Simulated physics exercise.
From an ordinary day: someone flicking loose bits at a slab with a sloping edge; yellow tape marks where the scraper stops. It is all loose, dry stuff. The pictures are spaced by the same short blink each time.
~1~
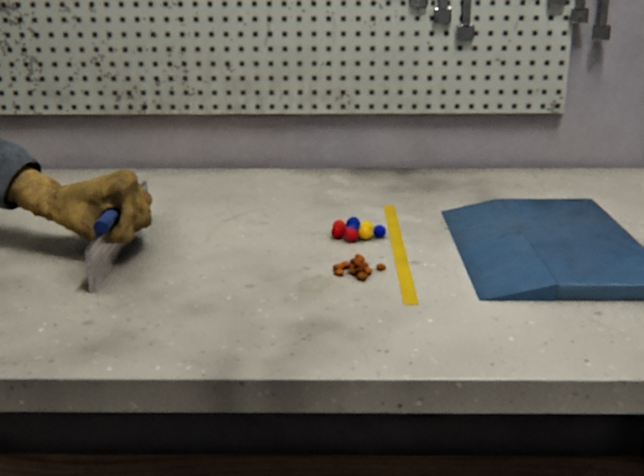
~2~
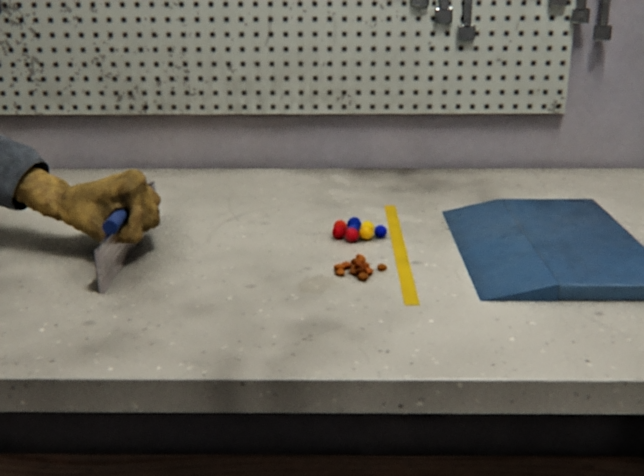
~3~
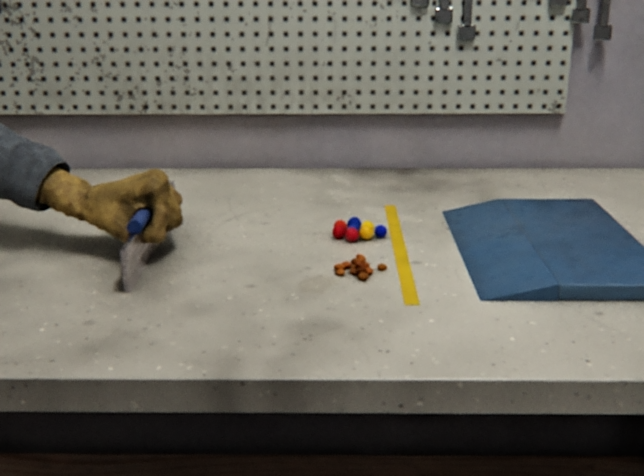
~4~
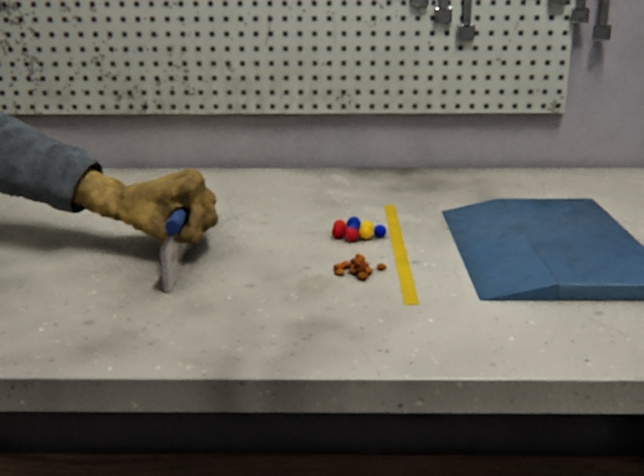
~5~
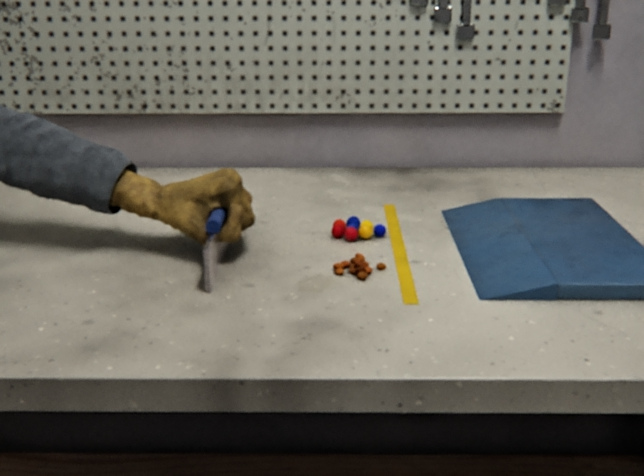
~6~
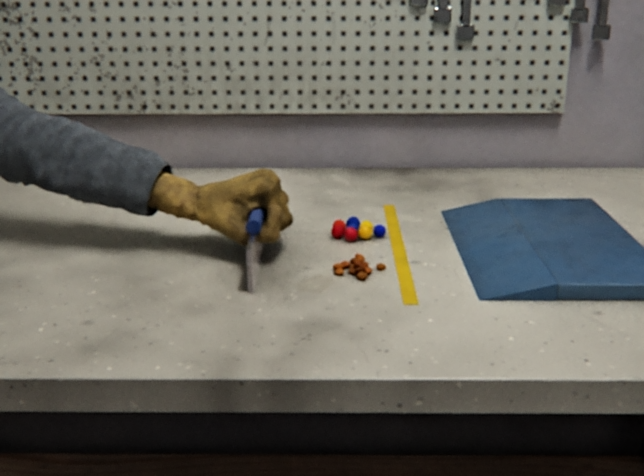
A gloved hand slides a blue-handled scraper rightward across the bench toward small colourful balls and brown bits.
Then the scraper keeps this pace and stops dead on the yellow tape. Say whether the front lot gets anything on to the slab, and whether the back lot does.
In order: The front lot will fail to get any pieces up. The back lot will succeed in part at least.
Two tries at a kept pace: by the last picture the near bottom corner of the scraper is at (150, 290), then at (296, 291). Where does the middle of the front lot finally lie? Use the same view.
Roughly (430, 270), then (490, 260).
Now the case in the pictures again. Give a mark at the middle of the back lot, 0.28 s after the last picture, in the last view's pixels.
Around (438, 228).
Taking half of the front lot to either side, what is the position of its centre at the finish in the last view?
Near (474, 267).
Then, 0.13 s on from there, scraper still moving, near (344, 210); front lot the whole lot short of the ramp; back lot the whole lot short of the ramp.
Then, 0.28 s on from there, scraper stopped at the yellow tape; front lot the whole lot short of the ramp; back lot a little on the ramp, the bulk short of the ramp.
Then, 0.56 s on from there, scraper stopped at the yellow tape; front lot near two thirds on the ramp, near a third short of the ramp; back lot the bulk past the top, a little on the ramp.
In the end, scraper stopped at the yellow tape; front lot none at all past the top, near two thirds on the ramp, near a third short of the ramp; back lot the bulk past the top, a little short of the ramp.
